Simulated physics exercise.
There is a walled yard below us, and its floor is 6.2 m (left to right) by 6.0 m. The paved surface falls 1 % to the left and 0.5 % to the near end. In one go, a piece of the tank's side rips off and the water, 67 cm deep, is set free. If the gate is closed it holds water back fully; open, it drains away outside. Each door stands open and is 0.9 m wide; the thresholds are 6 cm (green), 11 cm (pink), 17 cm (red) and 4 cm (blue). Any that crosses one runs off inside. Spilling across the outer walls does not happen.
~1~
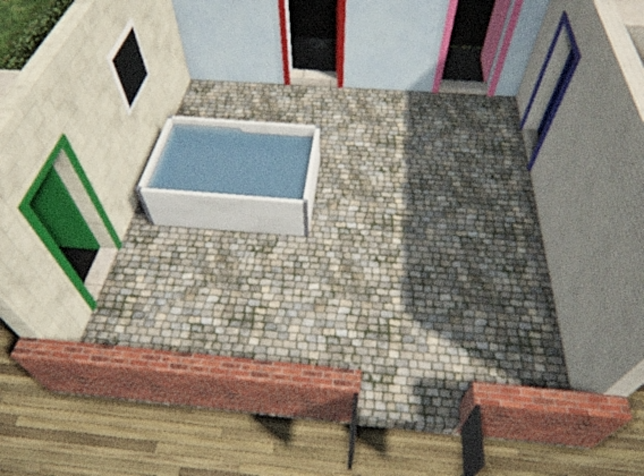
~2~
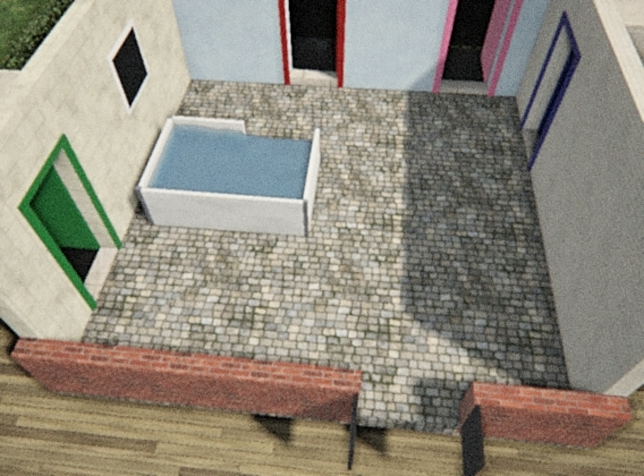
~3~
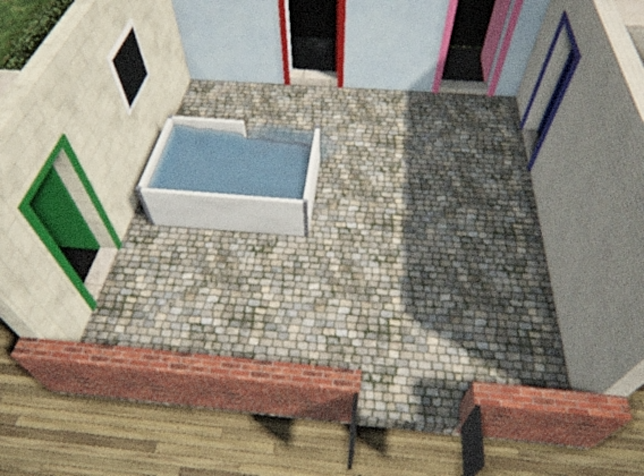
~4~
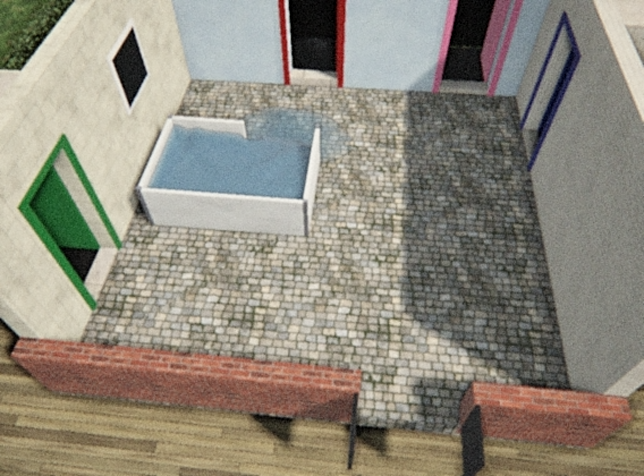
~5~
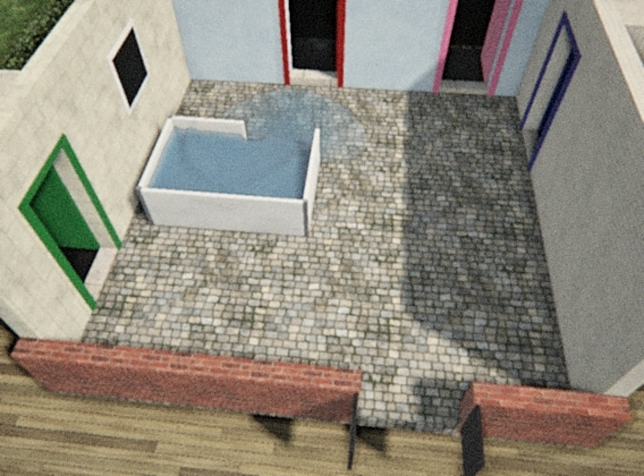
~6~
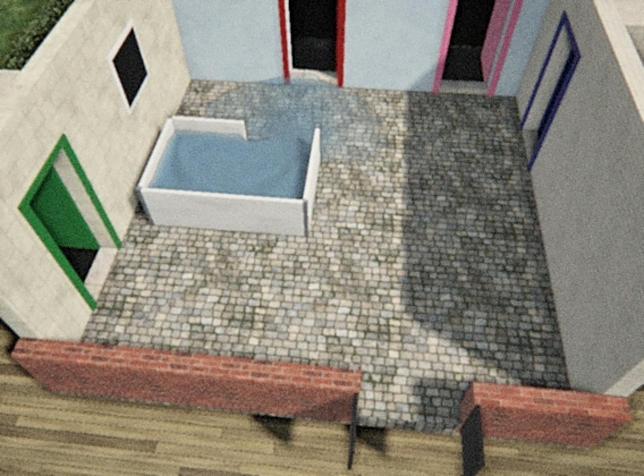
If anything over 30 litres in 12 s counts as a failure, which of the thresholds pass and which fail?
The green door passes. The pink door passes. The red door fails. The blue door fails.
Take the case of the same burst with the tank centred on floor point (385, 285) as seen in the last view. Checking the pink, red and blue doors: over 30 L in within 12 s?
So the pink door tops the limit, the red door keeps within it and the blue door tops the limit.
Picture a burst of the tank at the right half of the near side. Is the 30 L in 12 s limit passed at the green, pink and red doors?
Compared with the limit, green is higher, pink is lower and red is lower.
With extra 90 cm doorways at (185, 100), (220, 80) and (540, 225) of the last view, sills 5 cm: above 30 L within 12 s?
Door 1: Higher; door 2: Higher; door 3: Lower.
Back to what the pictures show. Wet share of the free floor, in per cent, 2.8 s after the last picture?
40 %.
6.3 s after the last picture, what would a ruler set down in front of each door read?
Readings (cm): Green = 4; pink = 9; red = 11; blue = 9.
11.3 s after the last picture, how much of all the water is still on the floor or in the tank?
About 80 percent of the water remains.
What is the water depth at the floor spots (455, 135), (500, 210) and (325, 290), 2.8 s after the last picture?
First spot near 4 cm, second near 0 cm, third near 0 cm.
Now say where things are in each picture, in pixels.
Still water, 67 cm deep, in the tank at (234, 160), in the first frame.
Water pours out on the tank's far side and has run 0.6 m, to a hidden place; typically 6 cm deep outside, 67 cm at the tank's back, in the second frame.
The front is at a hidden place, 0.9 m from the gap on the tank's far side; 1.0 m2 of floor is under water; 67 cm left at the back of the tank, in the third frame.
The front is at (270, 110), 1.3 m from the gap on the tank's far side; 2.0 m2 of floor is under water; 64 cm left at the back of the tank, in the fourth frame.
The front is at (284, 90), 1.9 m from the gap on the tank's far side; 3.5 m2 of floor is under water; 58 cm left at the back of the tank, in the fifth frame.
The front is at (248, 84), 2.2 m from the gap on the tank's far side; 4.7 m2 of floor is under water; 57 cm left at the back of the tank, in the sixth frame.
Then, 0.7 s after the last picture water covers 20 % of the floor and is deepest (36 cm) near (281, 90); green door not reached, pink door not reached, red door 36 cm at the sill, 57 L in, blue door not reached.
Then, 1.5 s after the last picture water covers 25 % of the floor and is deepest (30 cm) near (319, 92); green door not reached, pink door 10 cm at the sill, 0 L in, red door 31 cm at the sill, 135 L in, blue door not reached.
Then, 2.8 s after the last picture water covers 40 % of the floor and is deepest (27 cm) near (189, 85); green door 3 cm at the sill, 0 L in, pink door 7 cm at the sill, 0 L in, red door 21 cm at the sill, 183 L in, blue door 12 cm at the sill, 24 L in.
Then, 6.3 s after the last picture water covers 80 % of the floor and is deepest (14 cm) near (198, 85); green door 4 cm at the sill, 0 L in, pink door 9 cm at the sill, 3 L in, red door 11 cm at the sill, 191 L in, blue door 9 cm at the sill, 100 L in.
Then, 11.3 s after the last picture water covers 95 % of the floor and is deepest (9 cm) near (187, 91); green door 5 cm at the sill, 0 L in, pink door 5 cm at the sill, 3 L in, red door 6 cm at the sill, 191 L in, blue door 5 cm at the sill, 128 L in.
